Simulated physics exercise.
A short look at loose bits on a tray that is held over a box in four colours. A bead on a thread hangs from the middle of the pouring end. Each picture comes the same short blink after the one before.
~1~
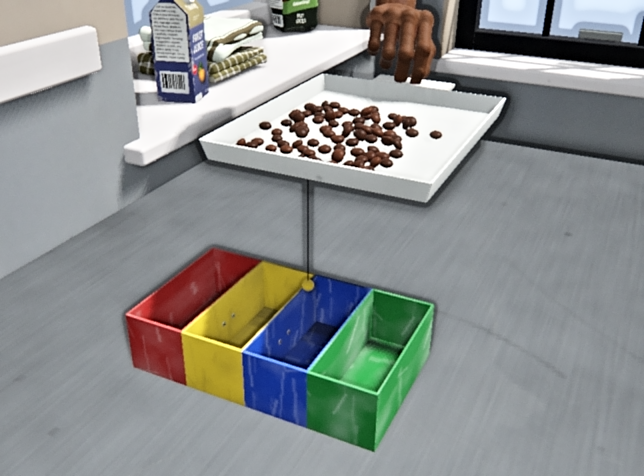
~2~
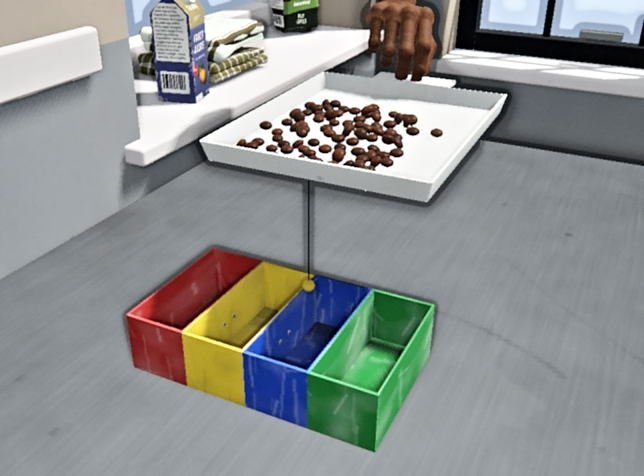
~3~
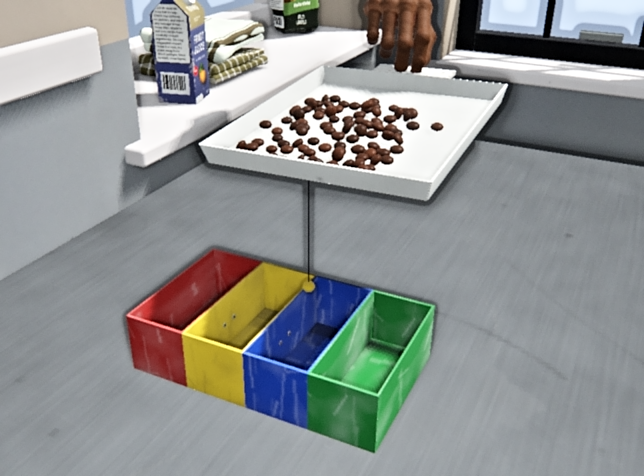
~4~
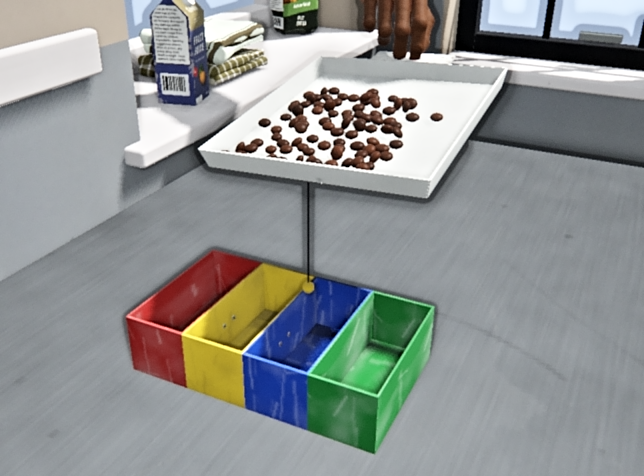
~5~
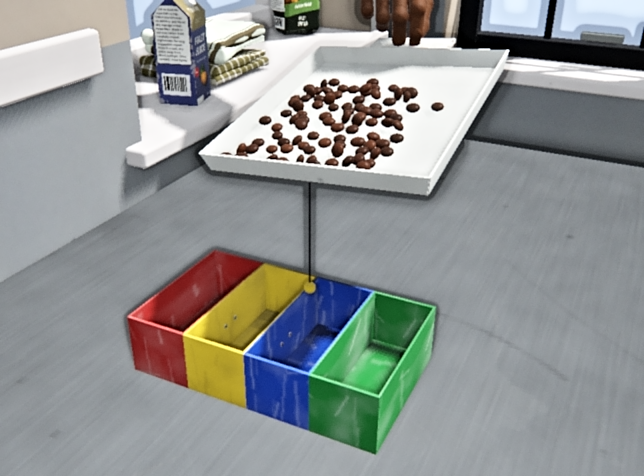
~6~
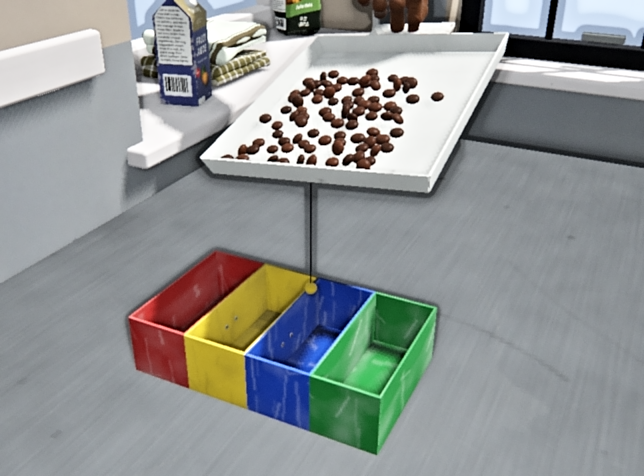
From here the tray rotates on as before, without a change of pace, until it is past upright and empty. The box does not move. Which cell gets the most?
Most goes to the red cell.
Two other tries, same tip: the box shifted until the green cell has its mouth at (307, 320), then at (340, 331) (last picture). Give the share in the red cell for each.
About 0 and 20 per cent.
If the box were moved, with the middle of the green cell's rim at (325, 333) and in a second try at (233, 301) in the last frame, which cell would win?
The first try: The yellow cell. The second: The cell in green.
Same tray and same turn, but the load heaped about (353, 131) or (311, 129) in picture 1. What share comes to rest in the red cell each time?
Roughly 60 per cent, and 70 per cent.
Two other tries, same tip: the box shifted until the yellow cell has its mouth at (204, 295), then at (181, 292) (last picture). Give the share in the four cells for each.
Near 100 % and 100 %.
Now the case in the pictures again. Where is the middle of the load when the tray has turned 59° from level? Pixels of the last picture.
Close to (265, 146).
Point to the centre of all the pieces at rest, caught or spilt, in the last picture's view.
Close to (214, 332).
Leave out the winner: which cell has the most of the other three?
Second comes the cell in yellow.
Soon, tray tipped steeply; all on the tray.
A while on, tray tipped right over; about half on the tray; about a third in the red cell; a small part in the yellow cell; about a quarter falling or outside the box.
Towards the end, tray tipped past a quarter turn; most in the red cell; about a quarter in the yellow cell; a stray few in the blue cell.
Finally, tray tipped past a quarter turn; most in the red cell; about a quarter in the yellow cell; a stray few in the blue cell; none in the green cell.
